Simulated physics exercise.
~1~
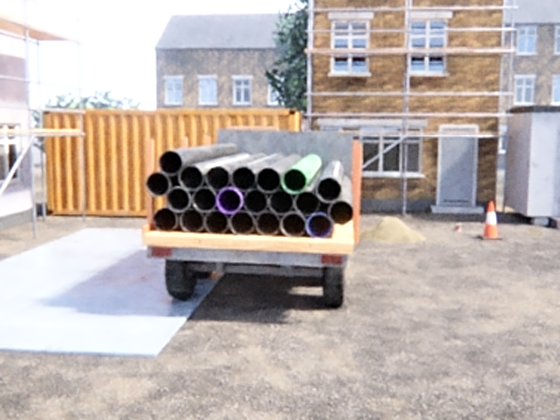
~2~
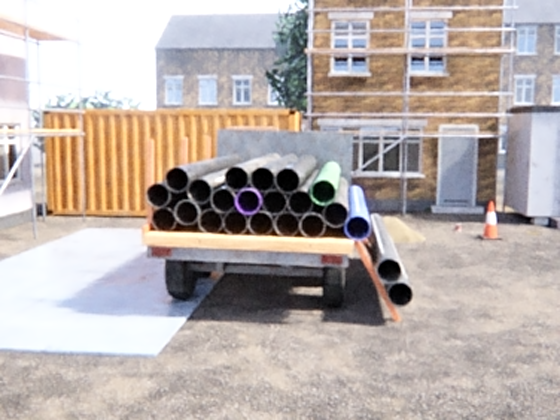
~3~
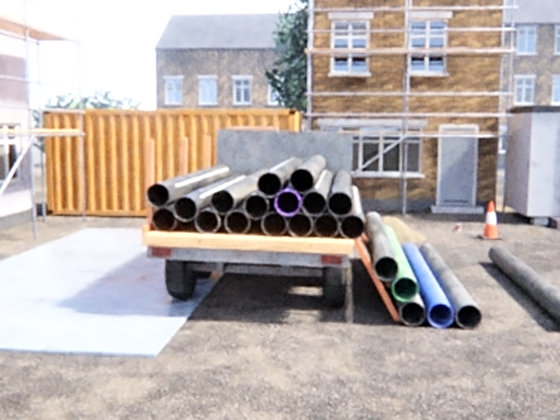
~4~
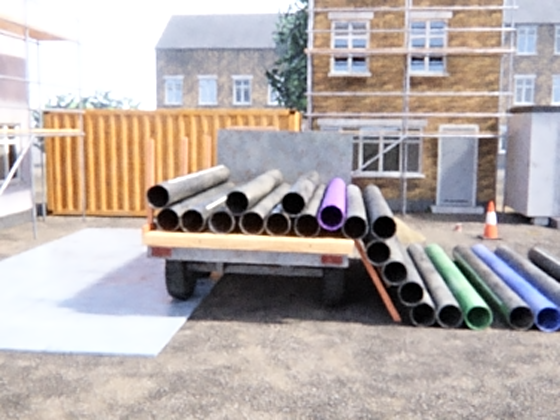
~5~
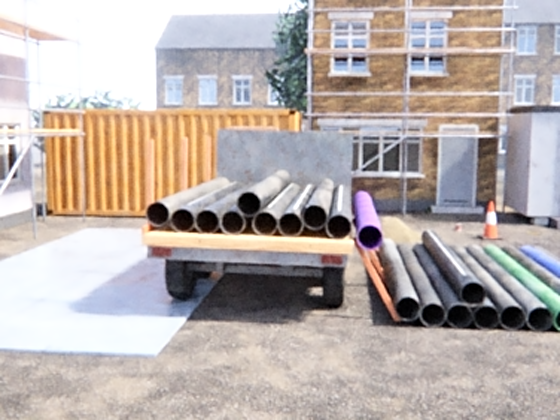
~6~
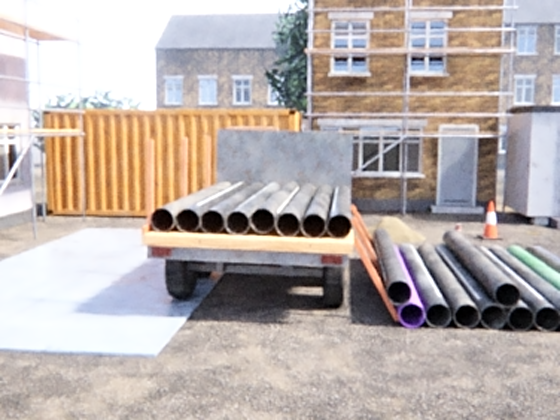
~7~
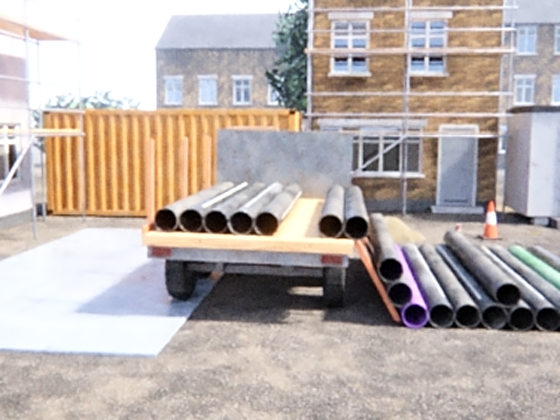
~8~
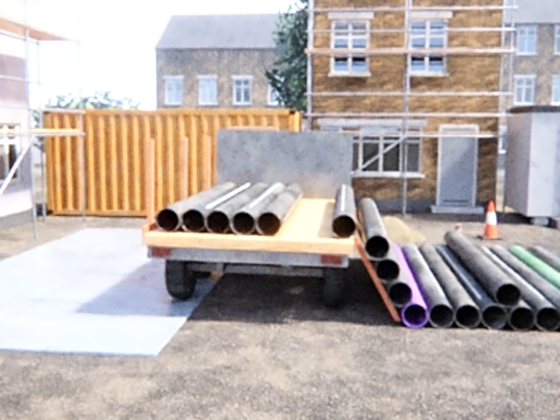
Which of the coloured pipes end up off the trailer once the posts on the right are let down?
All three of them do. The blue and green pipes fall off the right side first, and the purple one goes over the edge after them.
